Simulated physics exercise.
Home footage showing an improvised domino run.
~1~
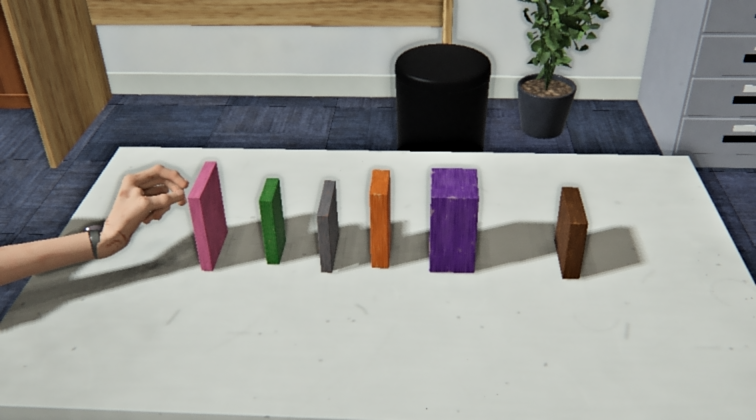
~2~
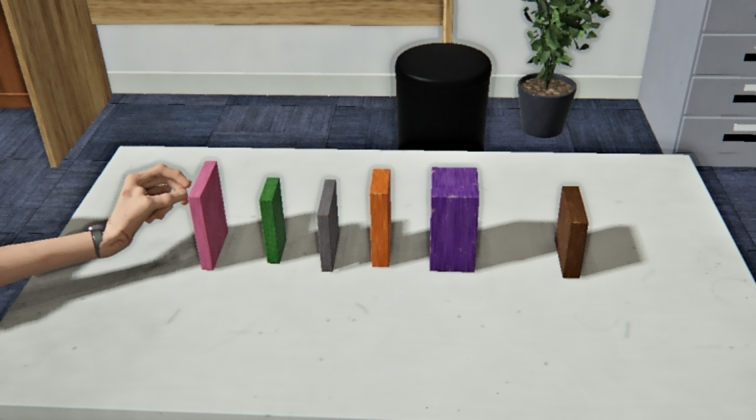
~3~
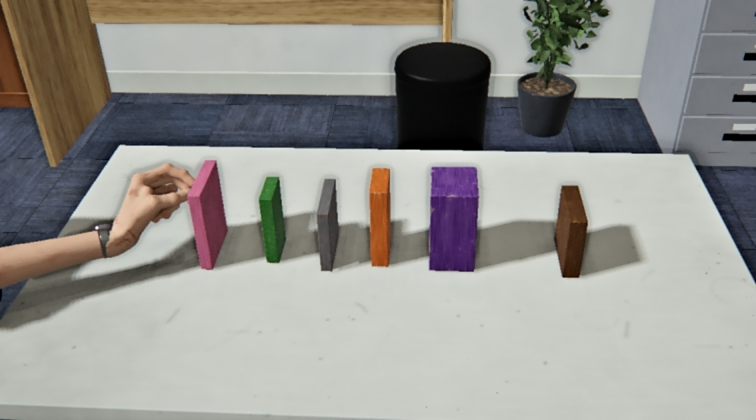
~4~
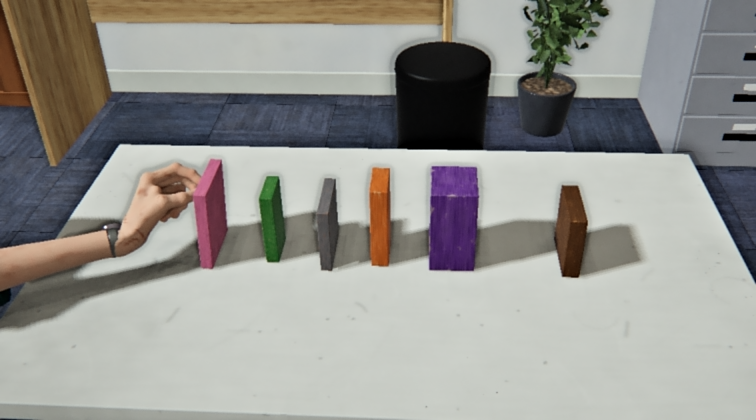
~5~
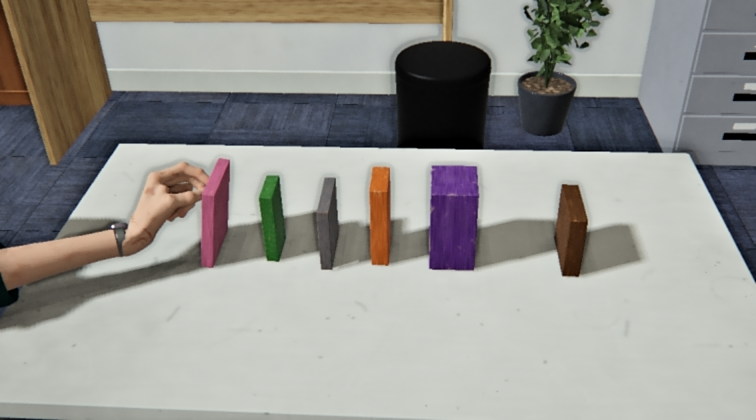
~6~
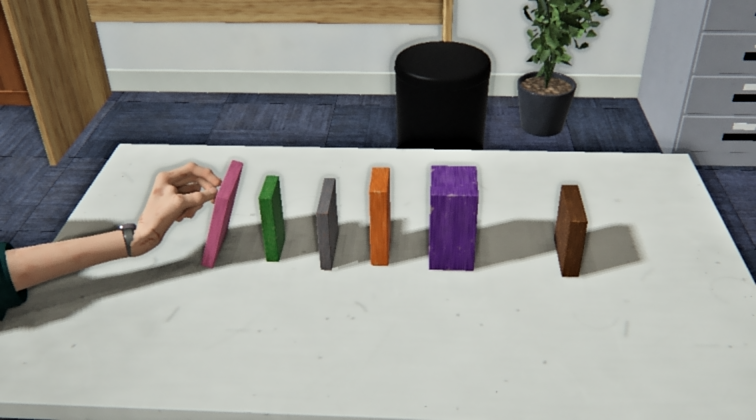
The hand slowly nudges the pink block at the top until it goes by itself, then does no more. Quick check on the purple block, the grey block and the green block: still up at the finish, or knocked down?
The purple block is still up; the grey block is knocked down; the green block is knocked down.
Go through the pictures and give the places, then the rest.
Purple block (453, 221); grey block (328, 226); green block (273, 222), in the first picture.
Orange board (381, 219), in the second picture.
Orange board (380, 218), in the third picture.
Pink block 4° over; orange board (380, 218), in the fourth picture.
Pink block 9° over; orange board (380, 217), in the fifth picture.
Pink block 18° over; purple block (452, 218); grey block (328, 224); green block (273, 219), in the sixth picture.
Then, 0.20 s after the last picture, pink block 60° over; green block tipped 31° from how it was near (294, 222).
Then, 0.30 s after the last picture, pink block 73° over; green block tipped 61° from how it was near (312, 232); grey block tipped 36° from how it was near (351, 227); orange board tipped 7° from how it was.
Then, 0.40 s after the last picture, pink block 76° over; green block tipped 69° from how it was near (316, 235); grey block tipped 54° from how it was near (360, 233); orange board tipped 27° from how it was.
At rest, tipped over on the table, green block and grey block; left askew, orange board; purple block in place. Seen from the same camera at the end, purple block near (452, 218), grey block near (360, 232).
